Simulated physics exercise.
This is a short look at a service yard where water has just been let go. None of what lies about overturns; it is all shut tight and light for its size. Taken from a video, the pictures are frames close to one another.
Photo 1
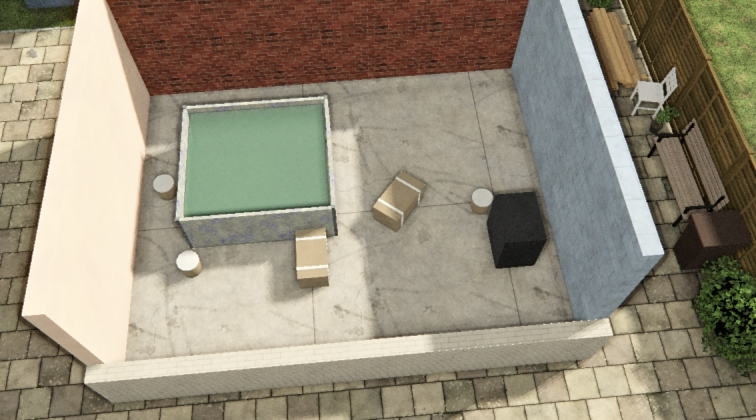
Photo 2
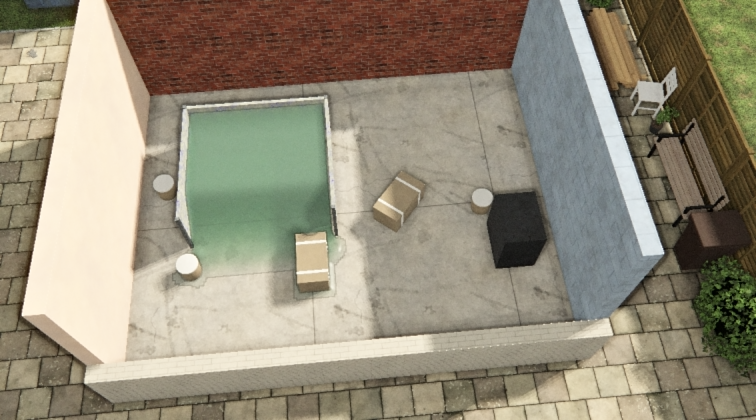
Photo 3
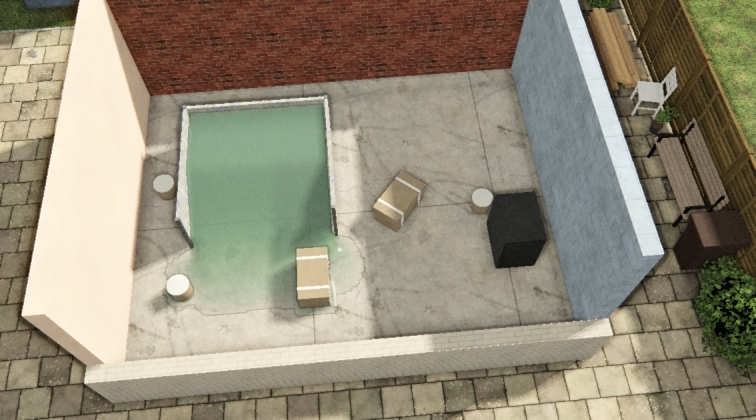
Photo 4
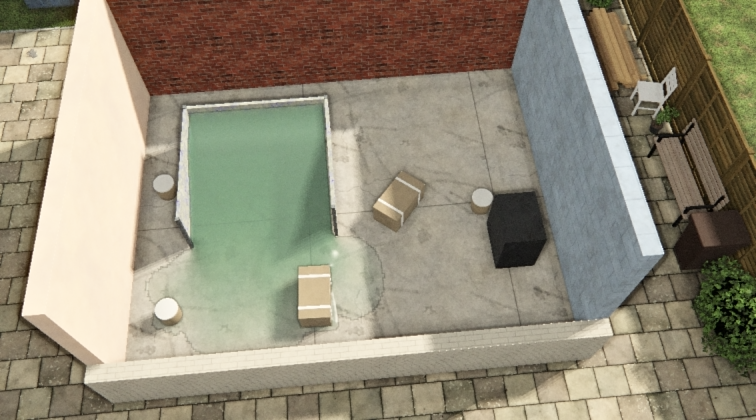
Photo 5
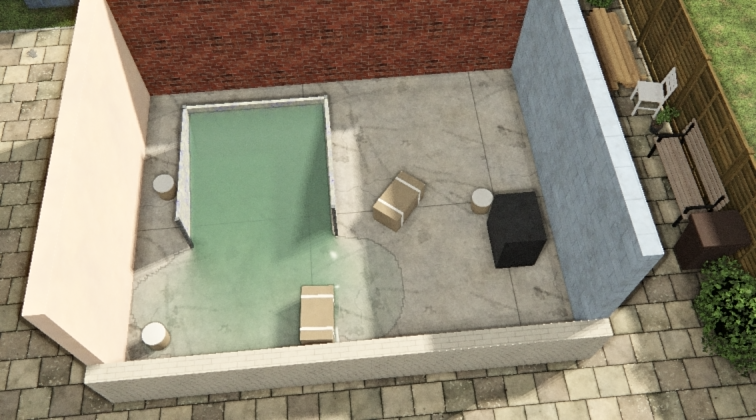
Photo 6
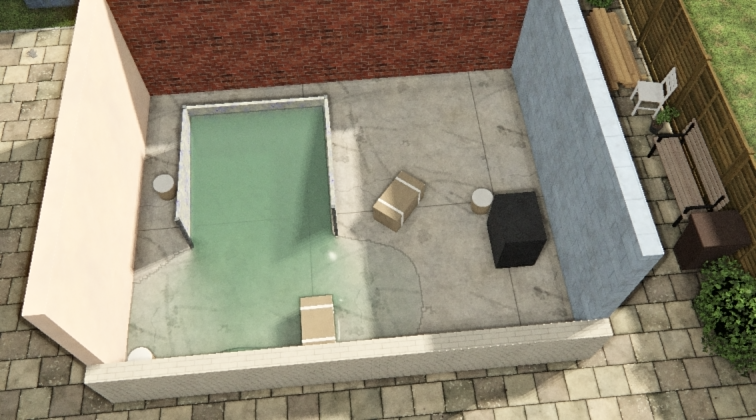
Green water spreads from an opened pool, pushing a box and a white pail toward the low front wall.
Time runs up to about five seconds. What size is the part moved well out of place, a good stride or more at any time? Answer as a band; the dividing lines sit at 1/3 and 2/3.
2/3 or more.
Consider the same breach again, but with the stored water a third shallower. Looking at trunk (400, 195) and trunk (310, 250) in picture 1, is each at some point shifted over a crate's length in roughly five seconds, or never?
First: Shy of that; second: At least that much.
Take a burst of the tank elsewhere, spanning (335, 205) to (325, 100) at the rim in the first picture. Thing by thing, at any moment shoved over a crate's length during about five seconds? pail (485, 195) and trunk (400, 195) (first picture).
The first one went the full distance, the second went the full distance.
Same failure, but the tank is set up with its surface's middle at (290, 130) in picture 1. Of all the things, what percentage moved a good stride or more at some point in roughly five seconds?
Near 80 in a hundred.
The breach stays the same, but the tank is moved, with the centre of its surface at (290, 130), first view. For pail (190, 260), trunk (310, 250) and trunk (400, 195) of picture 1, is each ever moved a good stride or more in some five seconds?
In order: Went well off, went well off, remained close by.
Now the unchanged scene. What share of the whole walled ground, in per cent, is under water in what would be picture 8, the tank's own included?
It comes to some 40 in a hundred.
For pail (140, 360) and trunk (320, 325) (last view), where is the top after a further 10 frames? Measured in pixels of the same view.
I'd say around (170, 231) for the first and around (437, 294) for the second.
A moment on, 2 of 5 are well off their spots; 2 afloat.
Next, 2 of 5 are well off their spots; 2 afloat.
Later, 4 of 5 are well off their spots; 3 afloat.
In the end, 4 of 5 are well off their spots, and 4 have been at some point; 4 afloat.
